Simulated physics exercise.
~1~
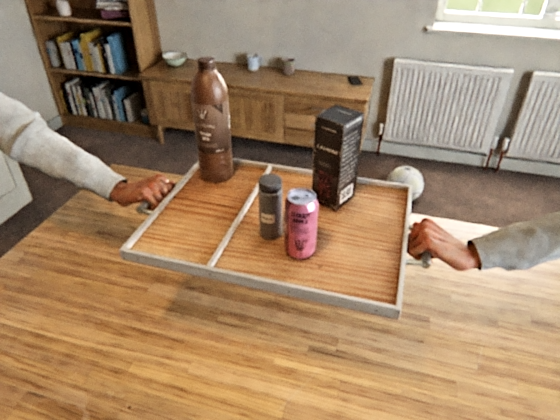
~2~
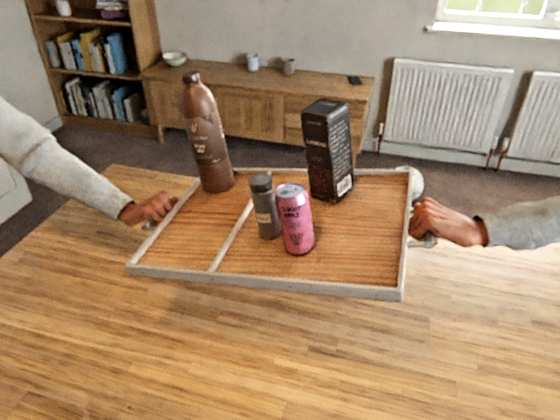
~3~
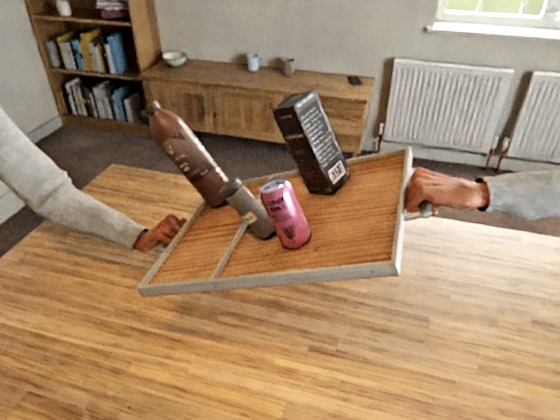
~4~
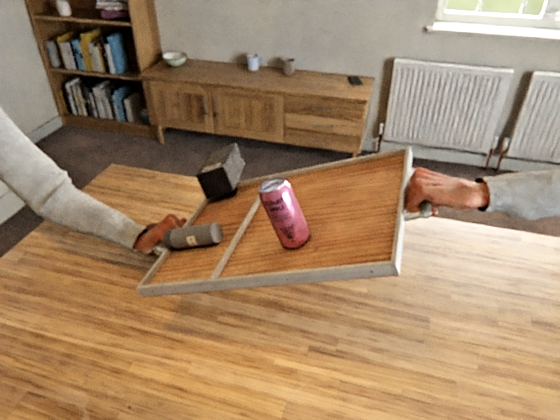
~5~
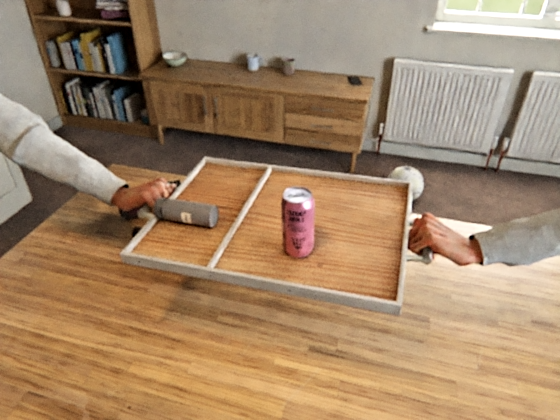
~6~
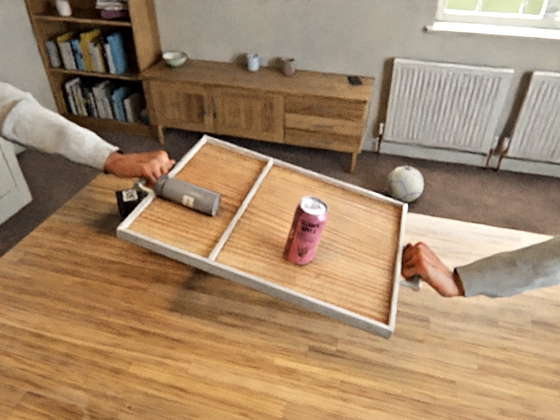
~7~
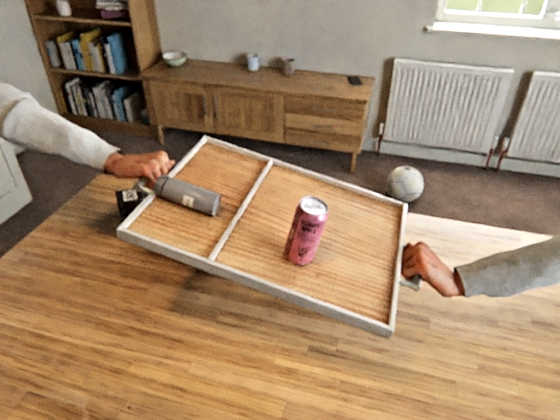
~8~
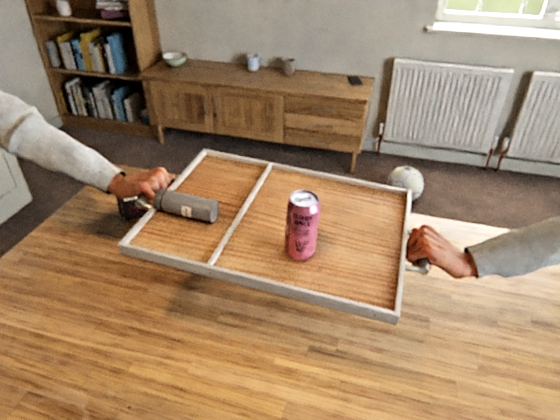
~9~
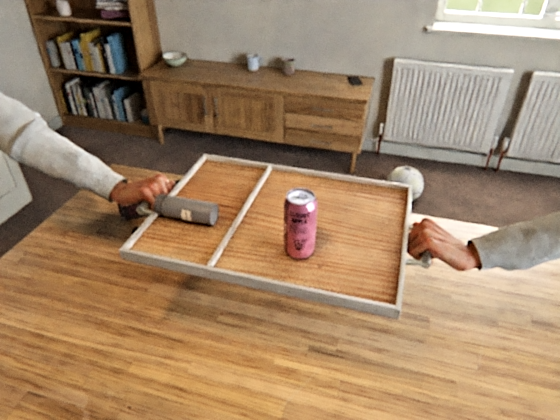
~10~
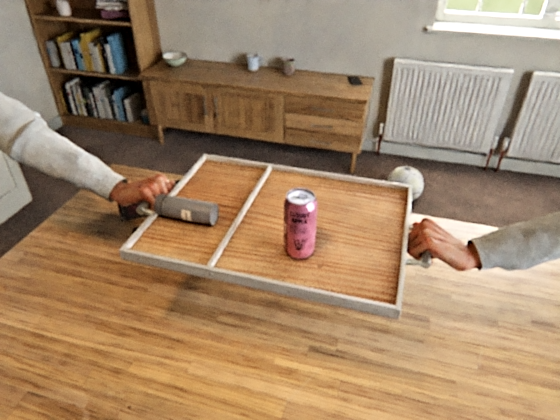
Two hands tip a tray left and right, toppling everything except the pink can.
